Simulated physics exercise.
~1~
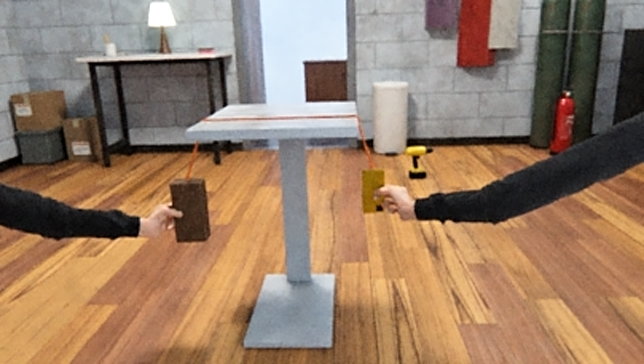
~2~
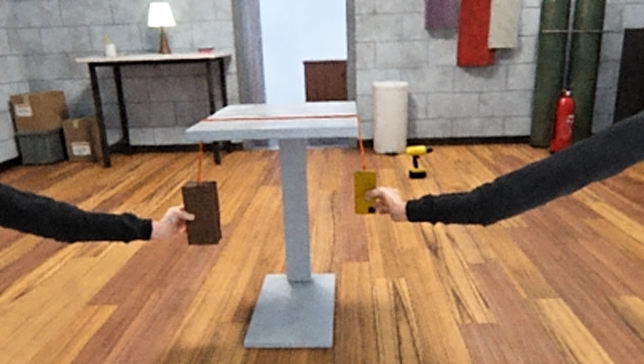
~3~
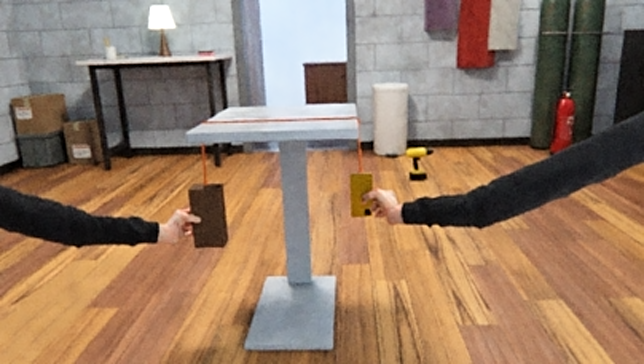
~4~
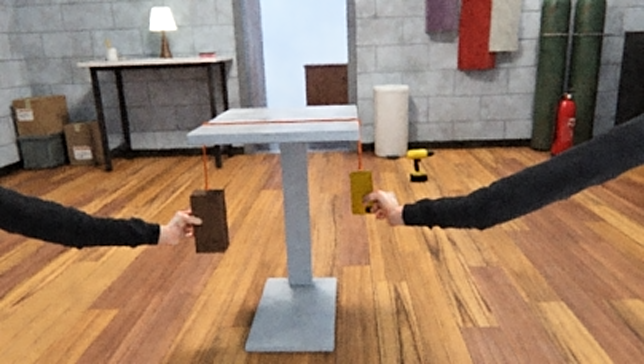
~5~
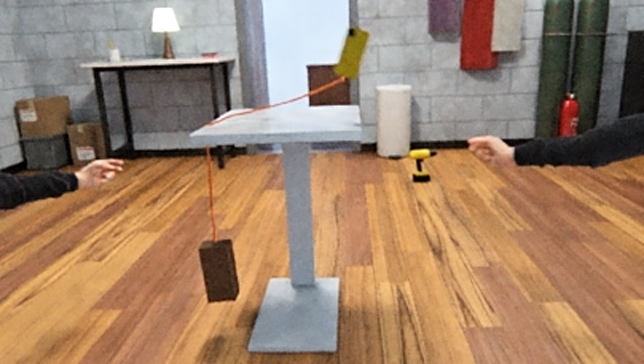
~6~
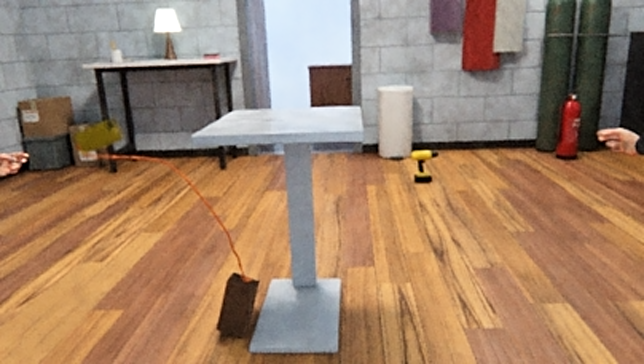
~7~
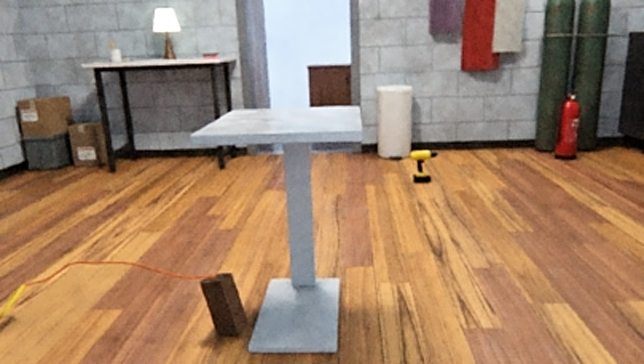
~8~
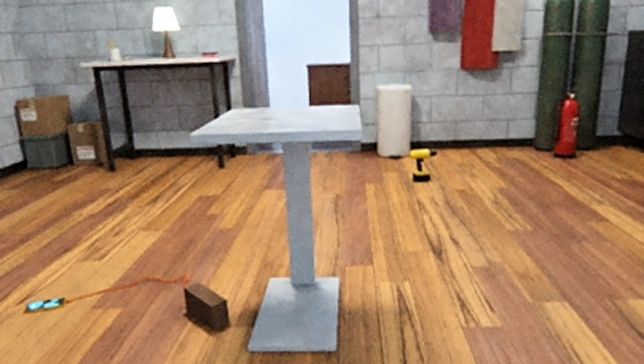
In a room with a wooden floor, two hands release a brick and a yellowish phone tied to a shoelace across a small table; the brick drops on the left, pulling the phone up and over the top, and both end up on the floor at the left.
